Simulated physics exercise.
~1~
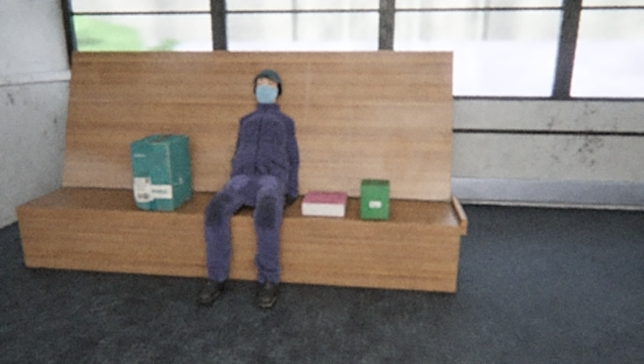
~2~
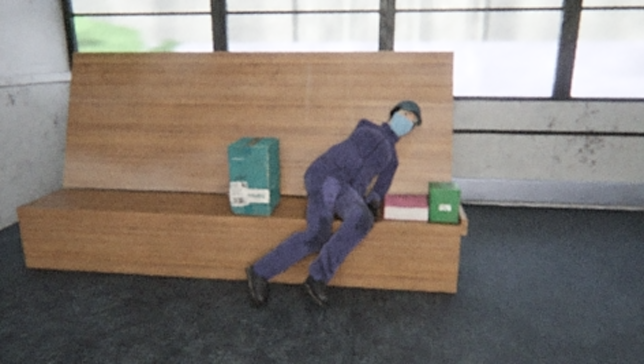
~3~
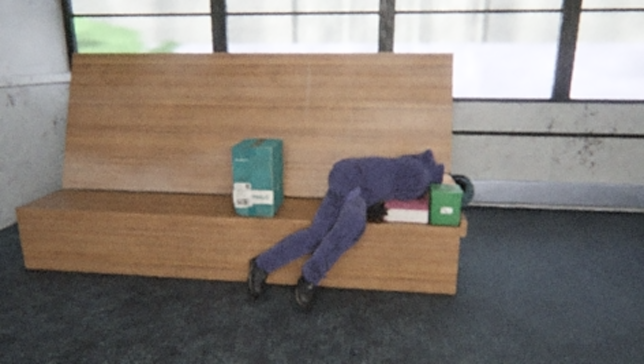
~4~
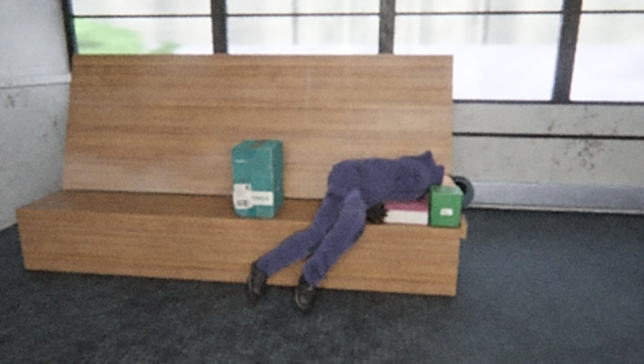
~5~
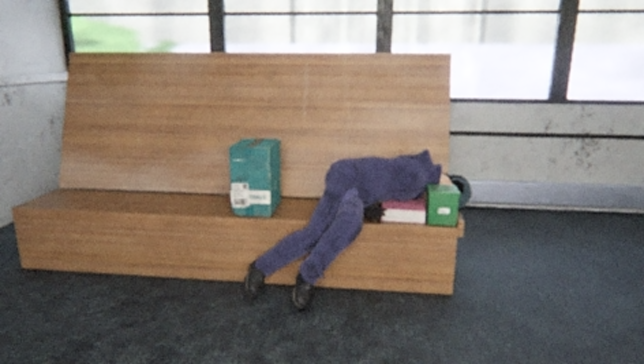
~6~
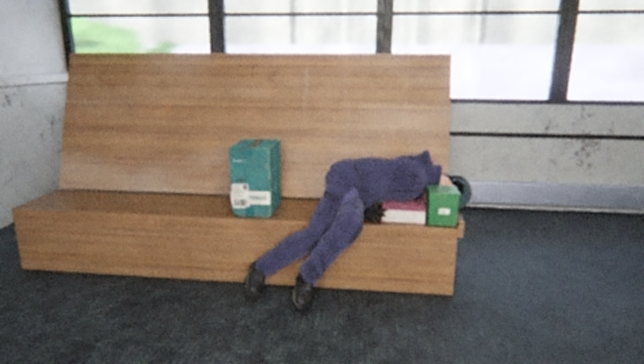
A person in dark purple clothes, a dark cap and a pale blue face mask sits on a long wooden bench in a rail car, seen from the front by a slightly swaying camera. An upright teal pack stands to the left, with a pink folder and a green tub to the right. The passenger and all the luggage shift right, and the passenger tips that way. The torso then slumps down over the folder and tub, hips still on the seat. Everything settles, with the teal pack upright and all three items still on the bench.
